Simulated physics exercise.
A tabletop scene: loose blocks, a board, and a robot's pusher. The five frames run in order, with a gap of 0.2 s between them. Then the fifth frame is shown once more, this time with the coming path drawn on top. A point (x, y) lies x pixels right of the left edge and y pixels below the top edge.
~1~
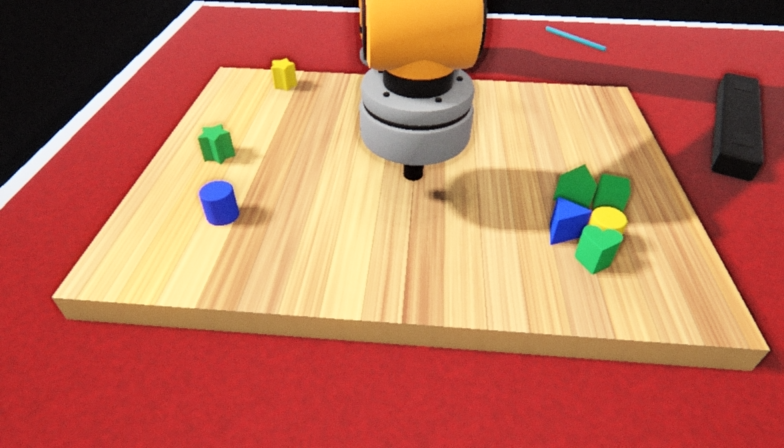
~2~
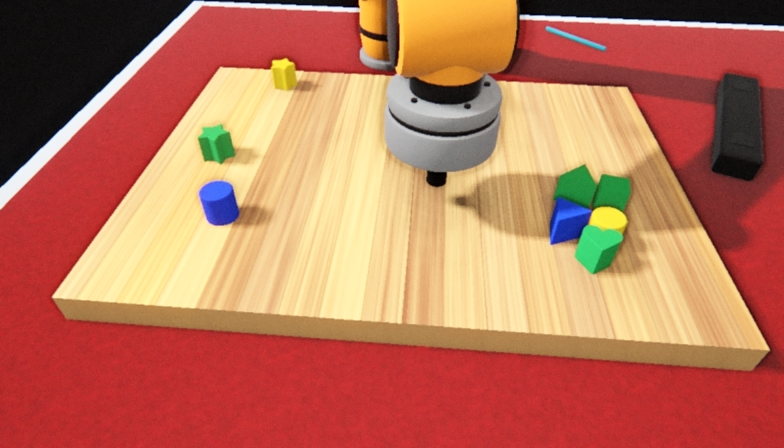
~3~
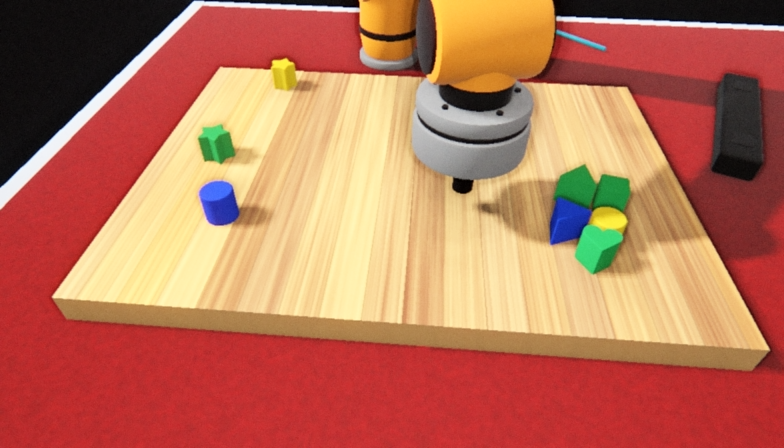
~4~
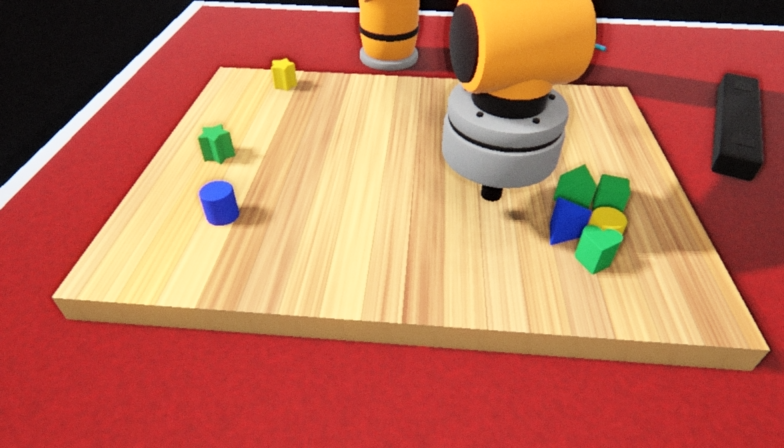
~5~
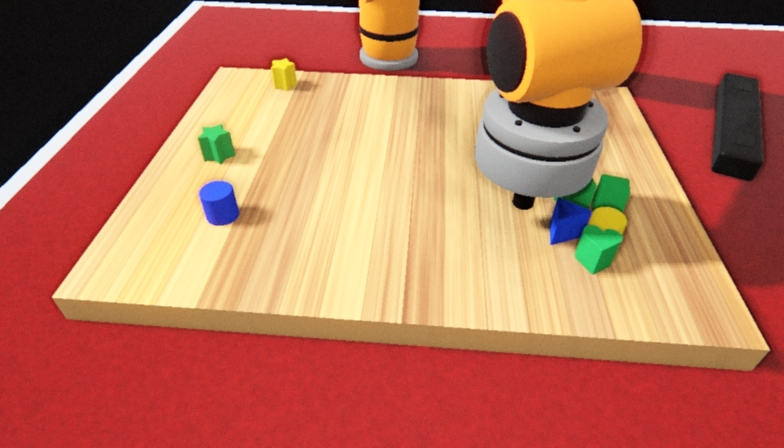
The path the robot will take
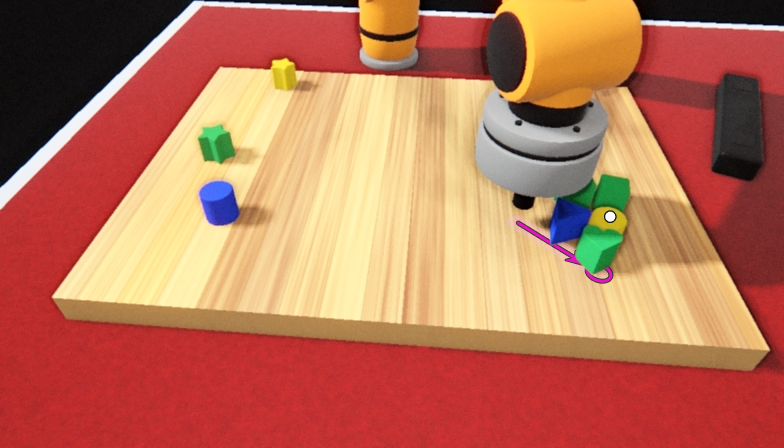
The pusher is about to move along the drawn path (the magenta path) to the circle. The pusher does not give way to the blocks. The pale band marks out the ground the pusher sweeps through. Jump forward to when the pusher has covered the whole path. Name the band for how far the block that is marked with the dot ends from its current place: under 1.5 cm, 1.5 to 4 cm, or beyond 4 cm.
Moves under 1.5 cm.
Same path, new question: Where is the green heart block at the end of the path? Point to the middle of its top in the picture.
The centre of its top face lies at (634, 243).
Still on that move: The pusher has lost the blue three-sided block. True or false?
True.
Path on the board, from (518, 223) to (599, 272); the dot is on the yellow round block.
One third of the way, pusher (550, 219); blue three-sided block (573, 210), turned 15° anticlockwise.
Two thirds of the way, pusher (578, 236); blue three-sided block (582, 211), turned 45° anticlockwise; green heart block (610, 238).
At the end, pusher (607, 253); blue three-sided block (582, 211), turned 50° anticlockwise; green heart block (634, 243); yellow round block in place.
